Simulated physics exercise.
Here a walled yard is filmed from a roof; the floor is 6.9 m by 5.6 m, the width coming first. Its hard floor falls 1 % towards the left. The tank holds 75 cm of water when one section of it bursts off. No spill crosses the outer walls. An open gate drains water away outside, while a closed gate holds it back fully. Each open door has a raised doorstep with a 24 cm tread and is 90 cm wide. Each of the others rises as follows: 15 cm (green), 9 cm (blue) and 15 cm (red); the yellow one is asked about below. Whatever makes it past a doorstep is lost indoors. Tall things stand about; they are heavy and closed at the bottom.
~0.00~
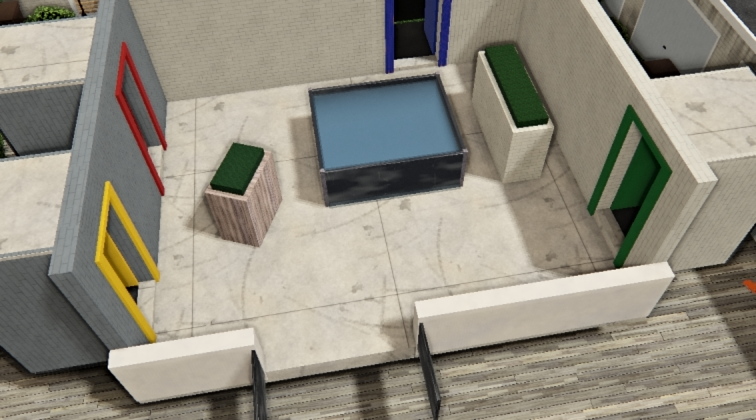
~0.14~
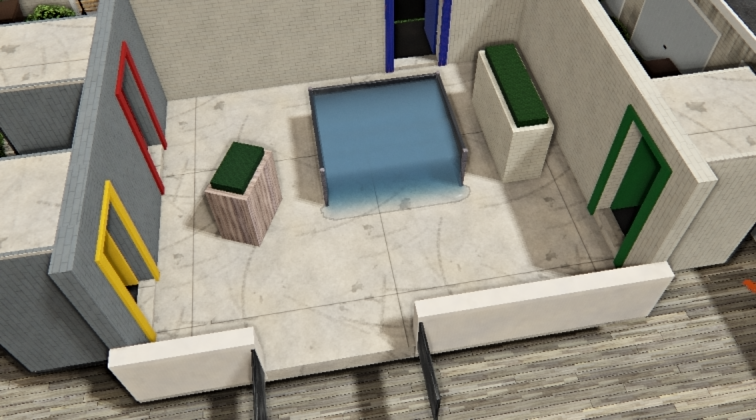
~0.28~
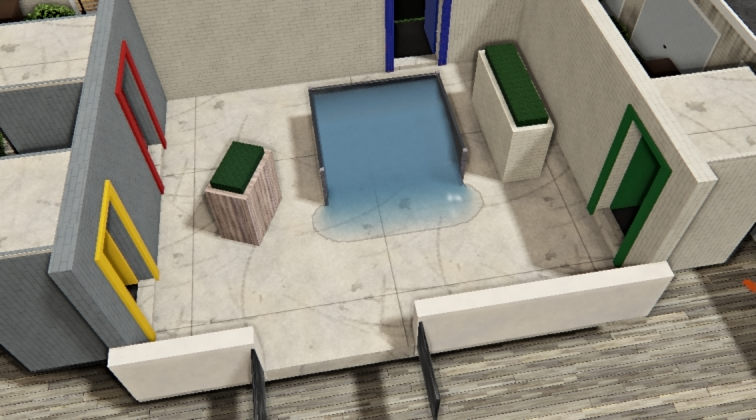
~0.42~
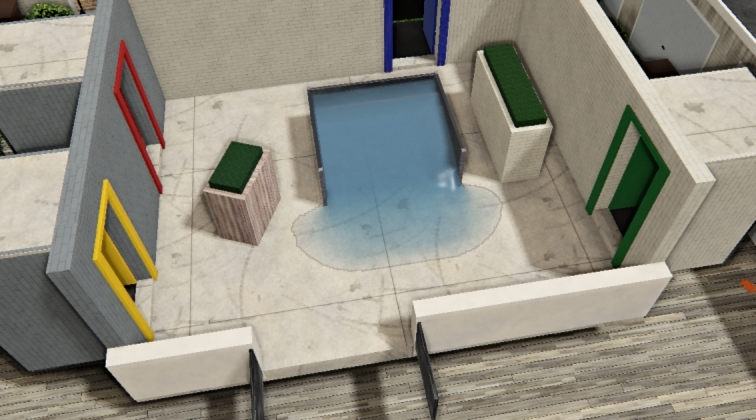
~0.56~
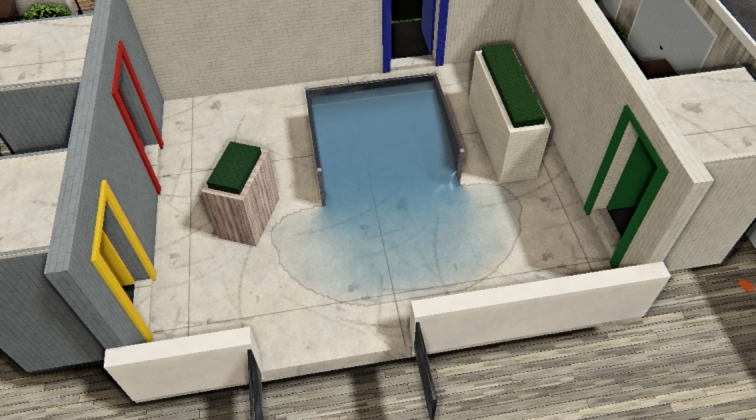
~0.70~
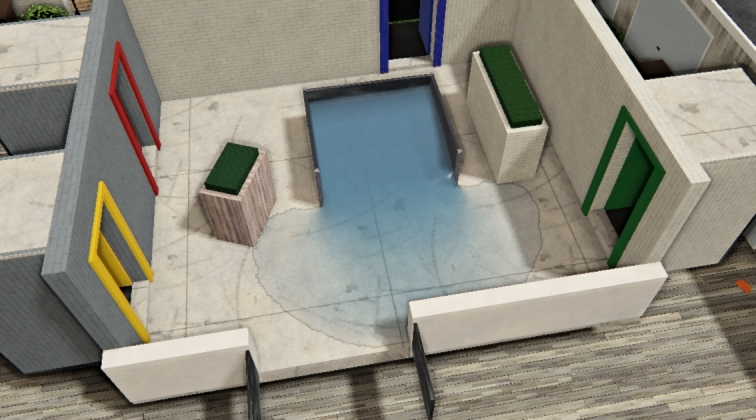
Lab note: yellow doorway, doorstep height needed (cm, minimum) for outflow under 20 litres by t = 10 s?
Approx. 8.5 cm.
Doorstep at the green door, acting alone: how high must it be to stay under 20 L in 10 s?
I'd raise green to close to 19 cm.
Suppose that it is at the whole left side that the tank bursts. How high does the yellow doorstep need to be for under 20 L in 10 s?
Then it needs around 13.0 cm.
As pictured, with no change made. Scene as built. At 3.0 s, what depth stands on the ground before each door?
In cm: Yellow 8, green 24, blue 0, red 0.
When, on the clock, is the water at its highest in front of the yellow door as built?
Near 8.0 s.
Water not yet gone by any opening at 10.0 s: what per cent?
About 54 in every hundred.
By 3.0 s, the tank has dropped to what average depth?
I'd put it at some 14 centimetres on average.
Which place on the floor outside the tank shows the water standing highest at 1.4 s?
Look close to (427, 316).
After 1.4 s water covers 35 % of the floor, deepest (46 cm) near (427, 316); it has not reached the yellow door.
After 3.0 s water covers 45 % of the floor, deepest (32 cm) near (610, 296); 8 cm at the yellow door, 0 litres in over its 8 cm doorstep.
After 10.0 s water covers 95 % of the floor, deepest (14 cm) near (159, 156); 9 cm at the yellow door, 29 litres in over its 8 cm doorstep.
At the yellow door as built, the water arrived by 2.3 s and peaked near 12 cm at 8.2 s.
Run again over the same 10 s with other heights there, 44 litres in over 7 cm, 8 litres over 10 cm. The limit of 20 litres is kept from about 8.5 cm up.
